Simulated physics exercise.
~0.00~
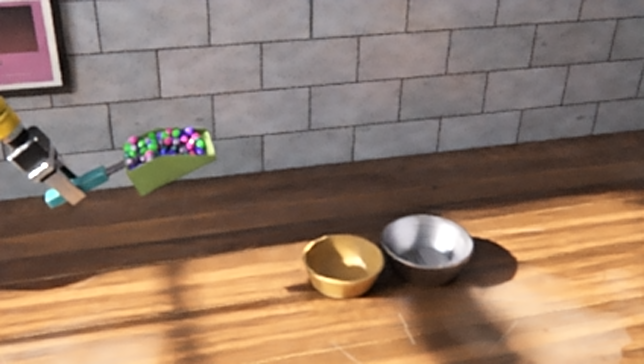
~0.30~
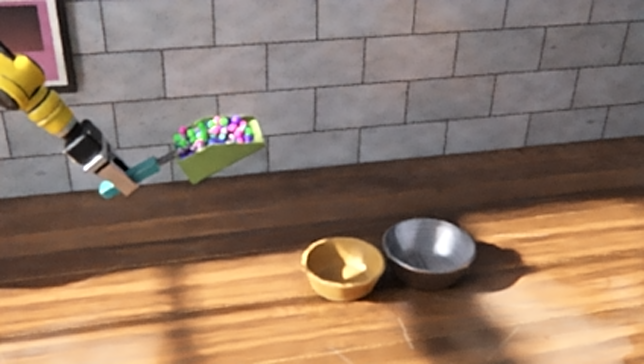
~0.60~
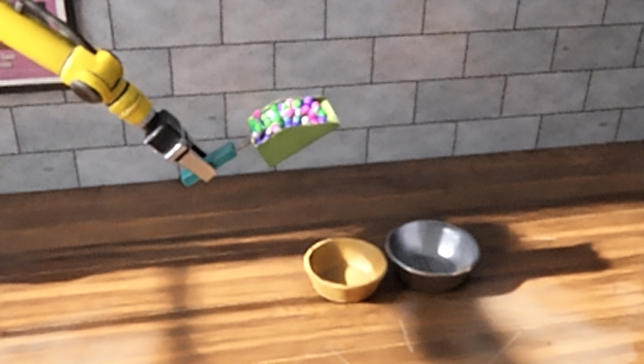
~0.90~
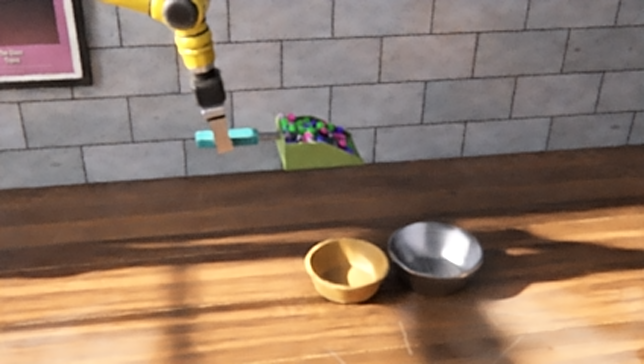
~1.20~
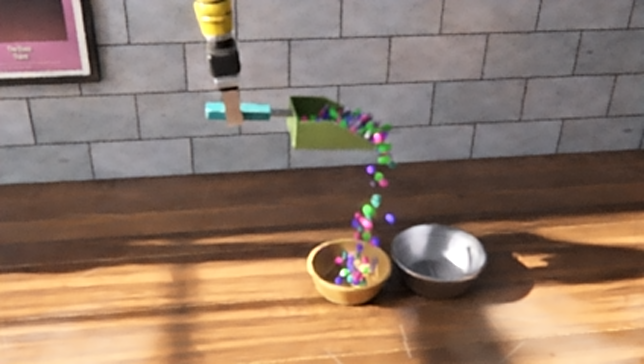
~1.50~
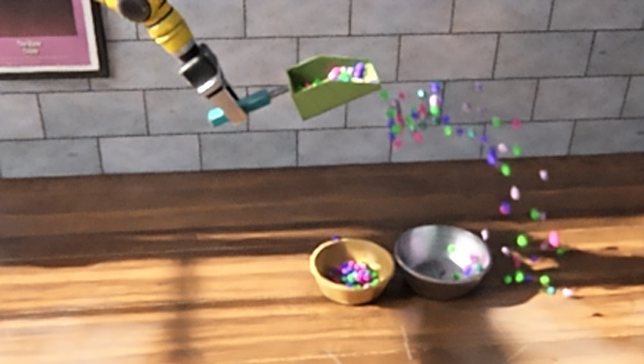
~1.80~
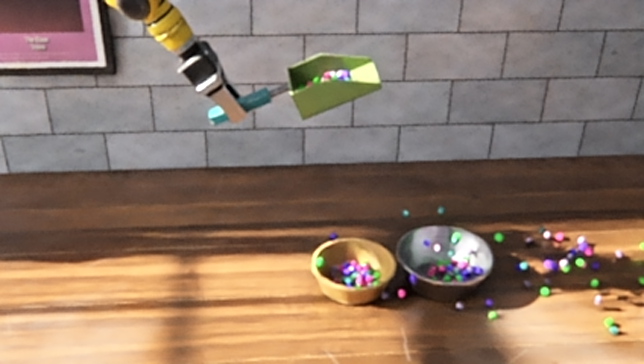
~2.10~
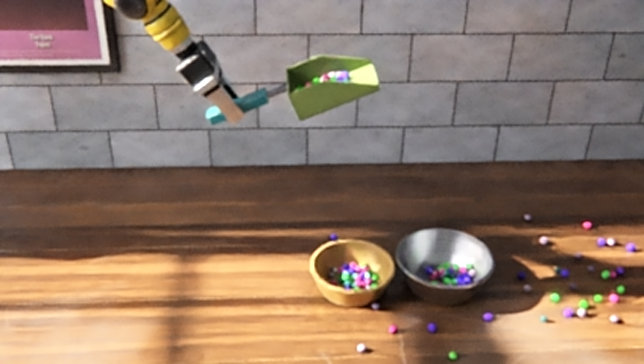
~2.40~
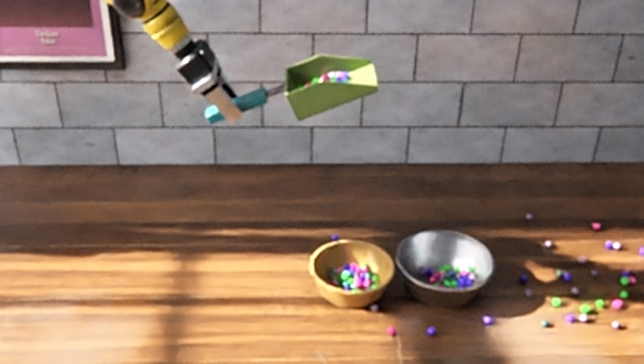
A yellow robot arm carried a green scoop of colorful round sweets rightward and tipped it, spilling some into a gold bowl, then flung more into the silver bowl and across the wooden counter, and held still with some left in the scoop.
